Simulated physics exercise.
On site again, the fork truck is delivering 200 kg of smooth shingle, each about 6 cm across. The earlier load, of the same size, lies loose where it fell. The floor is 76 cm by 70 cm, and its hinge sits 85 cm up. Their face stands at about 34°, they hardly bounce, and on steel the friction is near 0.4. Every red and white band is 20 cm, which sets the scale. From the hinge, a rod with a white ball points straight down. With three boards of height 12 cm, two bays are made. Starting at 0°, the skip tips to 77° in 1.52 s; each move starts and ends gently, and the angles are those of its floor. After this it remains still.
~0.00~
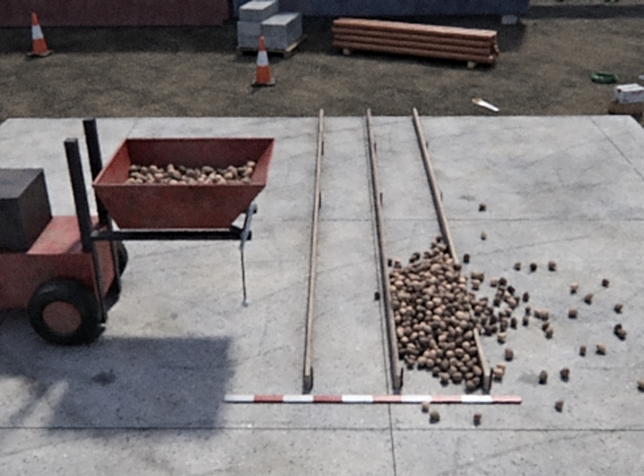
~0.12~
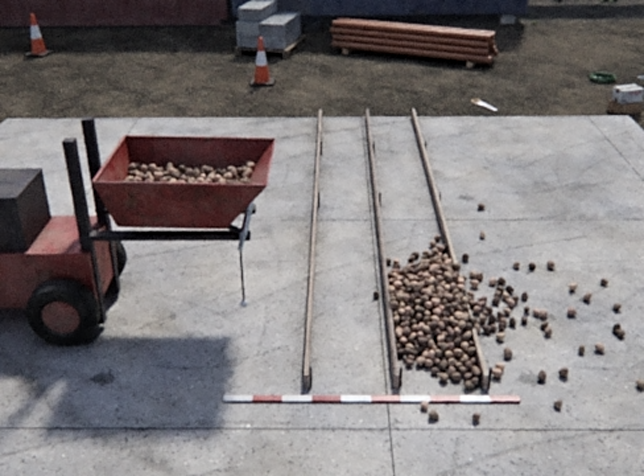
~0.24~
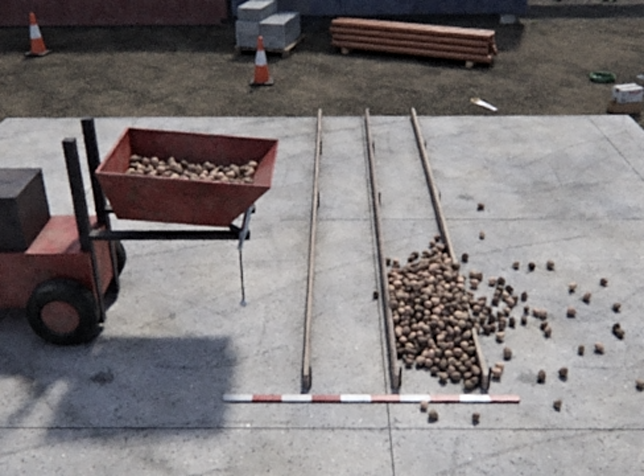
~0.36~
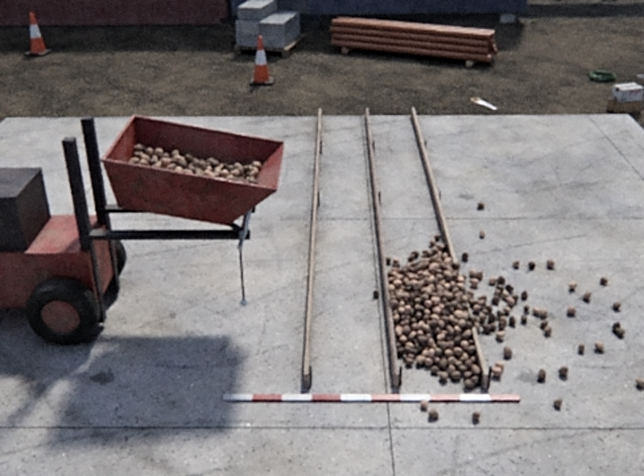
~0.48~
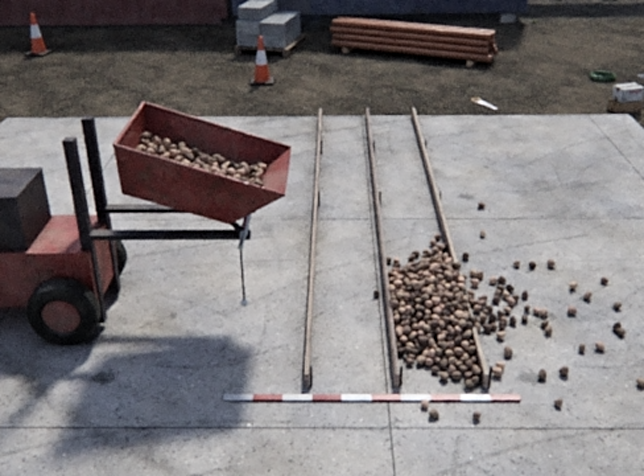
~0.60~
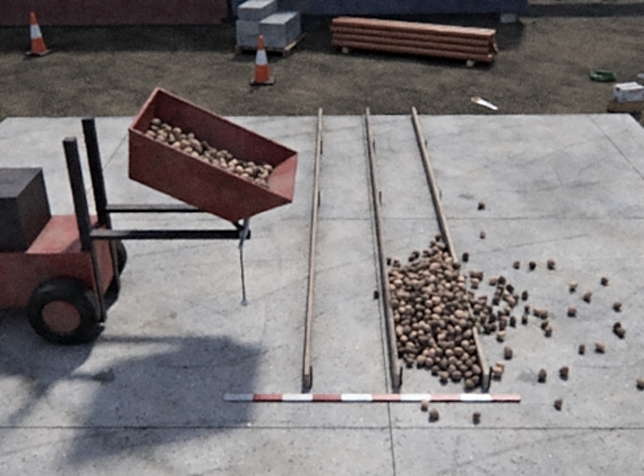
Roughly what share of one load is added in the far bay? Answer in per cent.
I would say 26 per cent.
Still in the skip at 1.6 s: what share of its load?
35 %.
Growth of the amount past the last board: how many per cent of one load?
Some 0 per cent.
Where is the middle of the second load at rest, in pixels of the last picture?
Near (372, 303).
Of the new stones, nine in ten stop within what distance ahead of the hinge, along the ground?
Roughly 120 cm ahead of it.
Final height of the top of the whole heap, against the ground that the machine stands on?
28 cm.
After 1.1 s the floor is at 65°; in per cent of one load, 100 in the skip, 89 in the far bay, 11 past the last board; the foremost stones are past the picture's edge.
After 1.6 s the floor is at 77°; in per cent of one load, 37 in the skip, 60 in the near bay, 92 in the far bay, 11 past the last board; the foremost stones are past the picture's edge.
After 2.0 s the floor is at 77°; in per cent of one load, 6 in the skip, 71 in the near bay, 112 in the far bay, 11 past the last board; the foremost stones are past the picture's edge.
After 4.3 s the floor is at 77°; in per cent of one load, 0 in the skip, 74 in the near bay, 115 in the far bay, 11 past the last board; the foremost stones are past the picture's edge. Net gain in the far bay, 26.
